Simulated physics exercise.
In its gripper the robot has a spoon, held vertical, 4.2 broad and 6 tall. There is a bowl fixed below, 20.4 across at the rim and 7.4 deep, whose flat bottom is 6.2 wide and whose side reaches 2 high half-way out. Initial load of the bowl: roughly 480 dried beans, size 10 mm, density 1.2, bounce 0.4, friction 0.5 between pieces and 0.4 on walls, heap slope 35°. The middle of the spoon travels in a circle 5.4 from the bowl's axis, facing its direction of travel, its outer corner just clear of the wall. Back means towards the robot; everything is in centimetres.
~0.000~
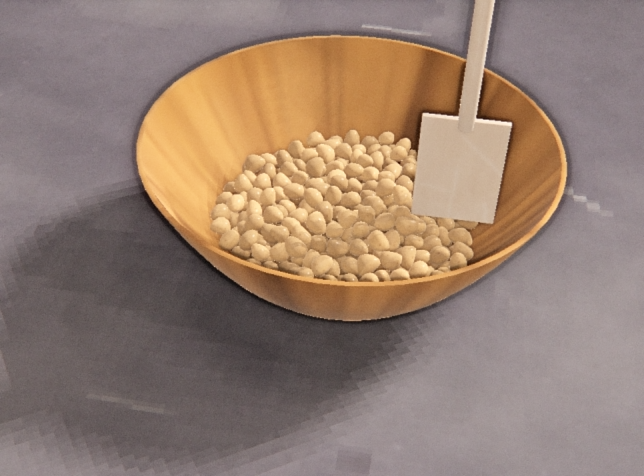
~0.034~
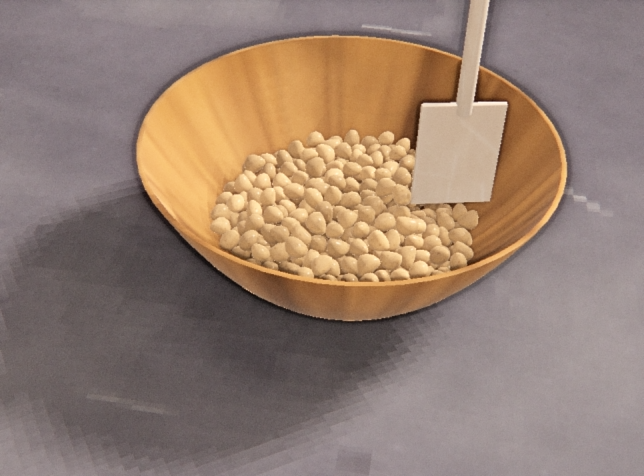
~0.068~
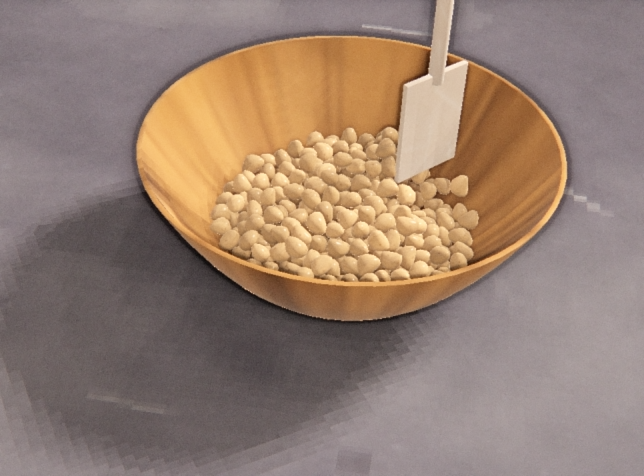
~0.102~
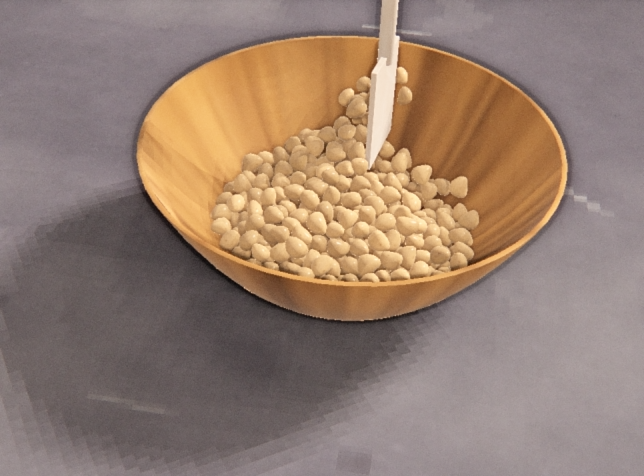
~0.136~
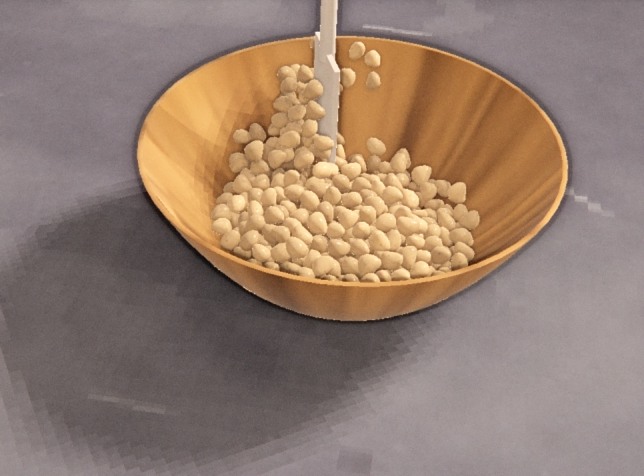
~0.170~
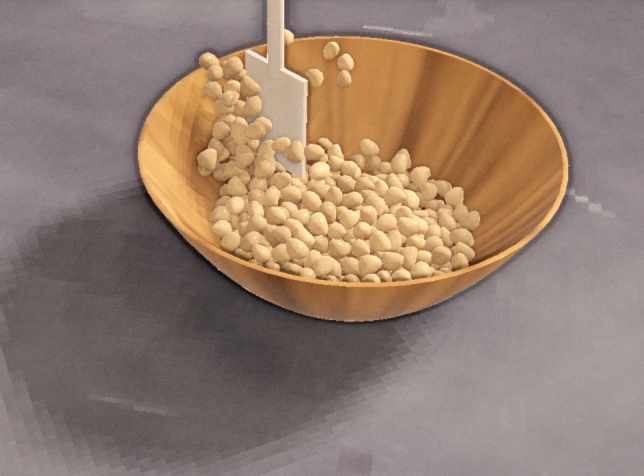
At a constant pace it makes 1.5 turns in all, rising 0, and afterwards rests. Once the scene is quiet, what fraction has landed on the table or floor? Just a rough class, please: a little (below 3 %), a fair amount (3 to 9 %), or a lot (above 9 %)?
A lot.
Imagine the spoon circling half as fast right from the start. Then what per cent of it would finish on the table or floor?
Estimated share: Near 0 %.
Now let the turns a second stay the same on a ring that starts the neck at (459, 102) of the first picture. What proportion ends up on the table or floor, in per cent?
Table or floor share: Near 20 %.
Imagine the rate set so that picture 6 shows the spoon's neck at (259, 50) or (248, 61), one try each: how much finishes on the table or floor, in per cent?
Around 20 and 20 per cent respectively.
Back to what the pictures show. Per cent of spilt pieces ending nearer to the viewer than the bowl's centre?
Close to 60 in a hundred.
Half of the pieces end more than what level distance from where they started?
Some 1 cm.
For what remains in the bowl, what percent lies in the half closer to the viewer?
Roughly 50 per cent.
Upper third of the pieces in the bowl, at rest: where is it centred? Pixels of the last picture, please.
Estimated centre: (328, 218).
By 0.32 s, 296° round, highest piece 10 above the table; 460 in the bowl, 4 on the table or floor, 13 in flight or on the tool.
By 0.48 s, 86° round, highest piece 9 above the table; 429 in the bowl, 28 on the table or floor, 20 in flight or on the tool.
By 0.76 s, 180° round, highest piece 6 above the table; 411 in the bowl, 65 on the table or floor, 1 in flight or on the tool.
By 1.46 s, 180° round, highest piece 5 above the table; 411 in the bowl, 66 on the table or floor.
Final count, 411 in the bowl, 66 on the table or floor. That is 14 % on the table or floor.
